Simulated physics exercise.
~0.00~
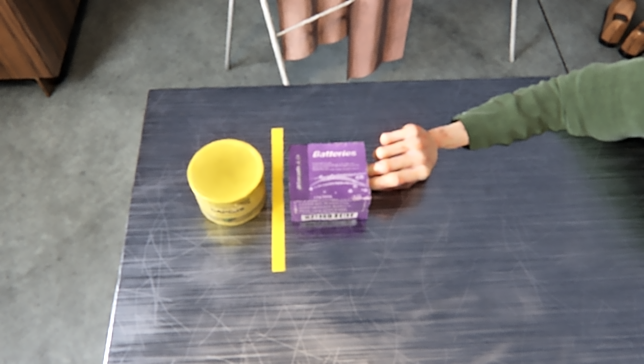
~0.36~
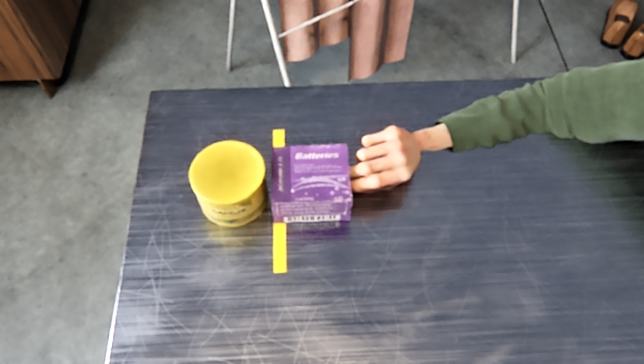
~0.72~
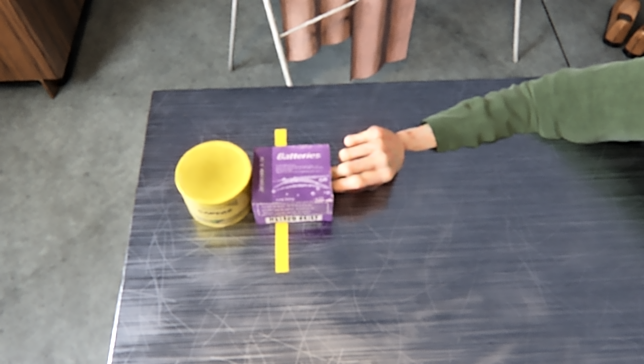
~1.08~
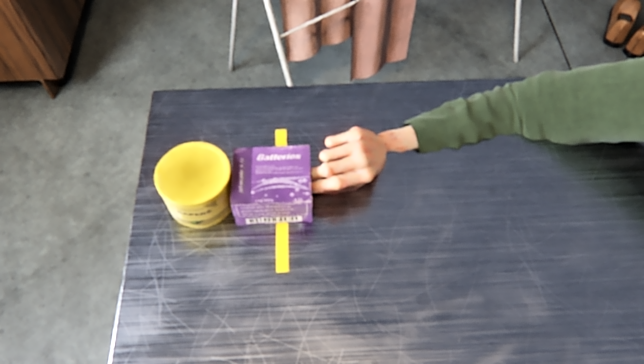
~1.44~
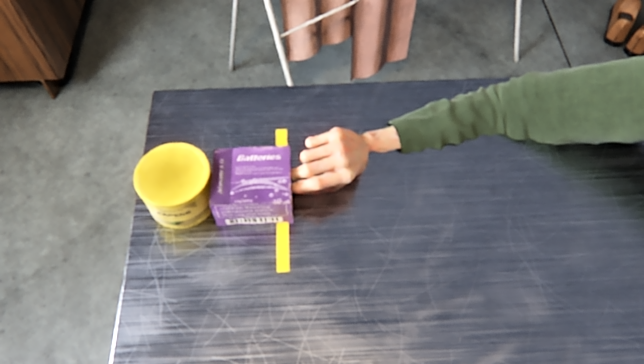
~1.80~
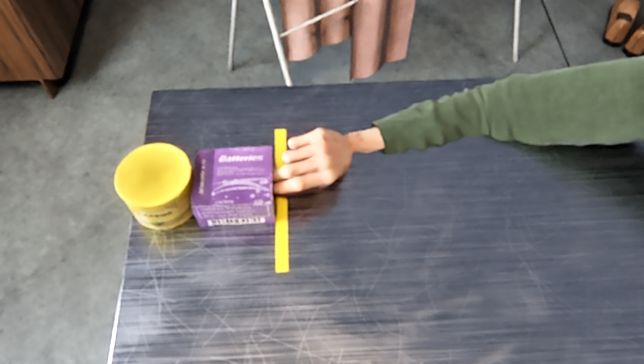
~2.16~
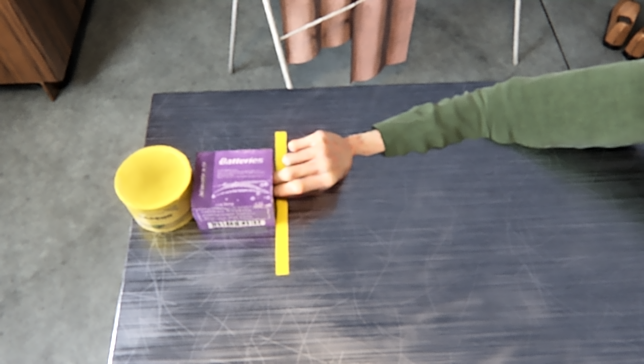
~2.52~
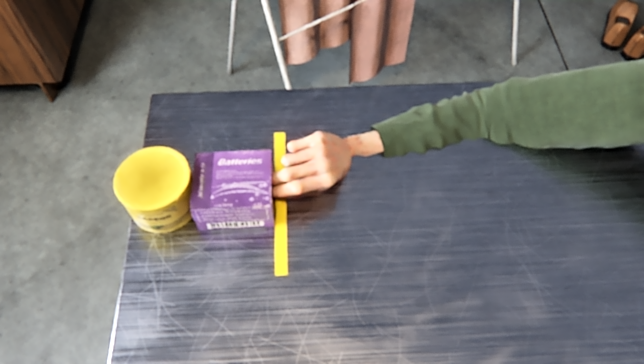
On a dark, scratched tabletop above a grey floor, a yellow tub stands to the left of a strip of yellow tape, with a purple box just to the right of the strip. A hand in a green sleeve reaches in from the right and pushes the box leftward over the tape. The box meets the tub, and the two slide left together toward the table's left edge. The hand stops at the tape with the box now past it. The tub comes to rest right by the edge, still upright on the table, touching the box.
